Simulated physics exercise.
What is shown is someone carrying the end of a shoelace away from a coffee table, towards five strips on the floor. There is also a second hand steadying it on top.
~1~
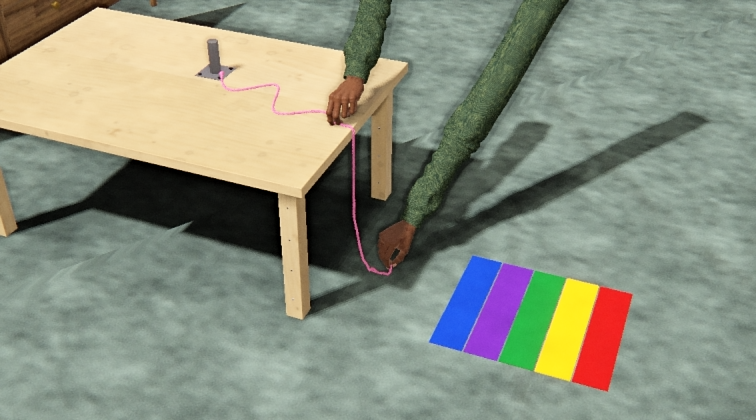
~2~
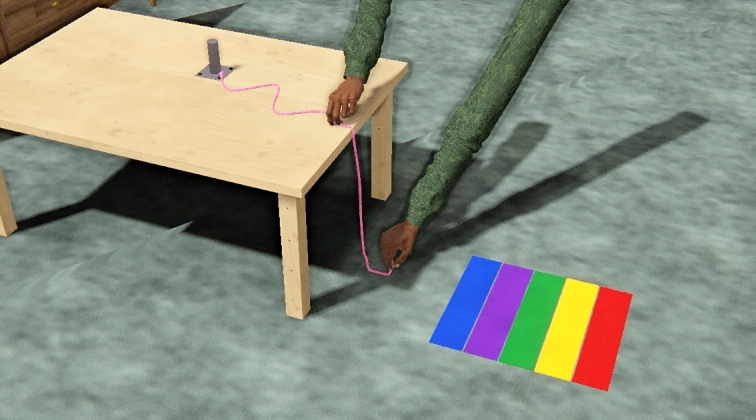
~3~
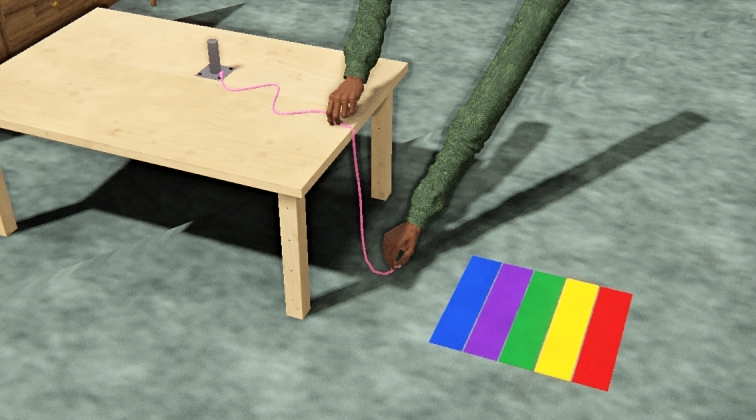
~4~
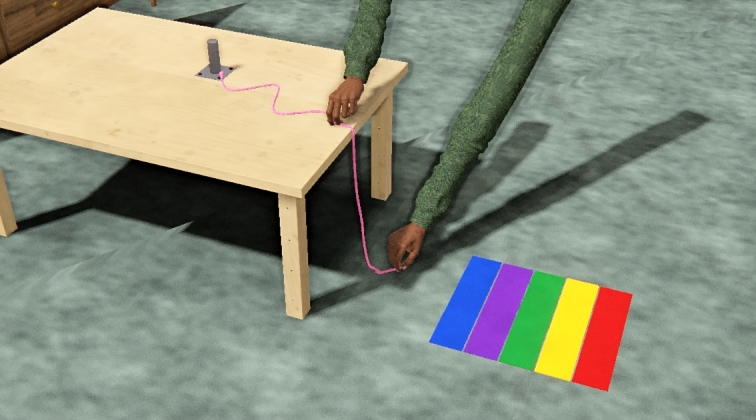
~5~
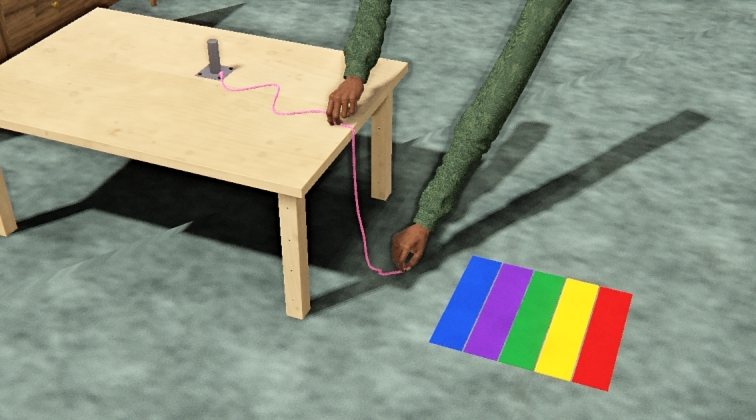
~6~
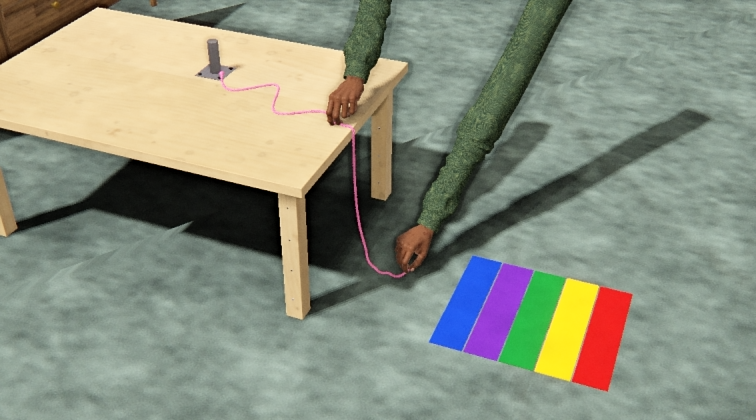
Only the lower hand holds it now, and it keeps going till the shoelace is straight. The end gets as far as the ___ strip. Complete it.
The end gets as far as the yellow strip.
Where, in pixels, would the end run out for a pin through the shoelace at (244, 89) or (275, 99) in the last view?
(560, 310); (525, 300).
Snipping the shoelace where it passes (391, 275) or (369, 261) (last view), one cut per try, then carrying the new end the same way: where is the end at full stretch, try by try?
First (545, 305), then (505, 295).
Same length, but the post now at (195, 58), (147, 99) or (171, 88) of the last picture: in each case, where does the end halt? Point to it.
In pixels, the answers are (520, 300), (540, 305) and (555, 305).
A little later, end near (515, 297); over purple.
Next, end near (554, 307); over green.
When it is tight, end near (577, 312); over yellow. Over yellow.
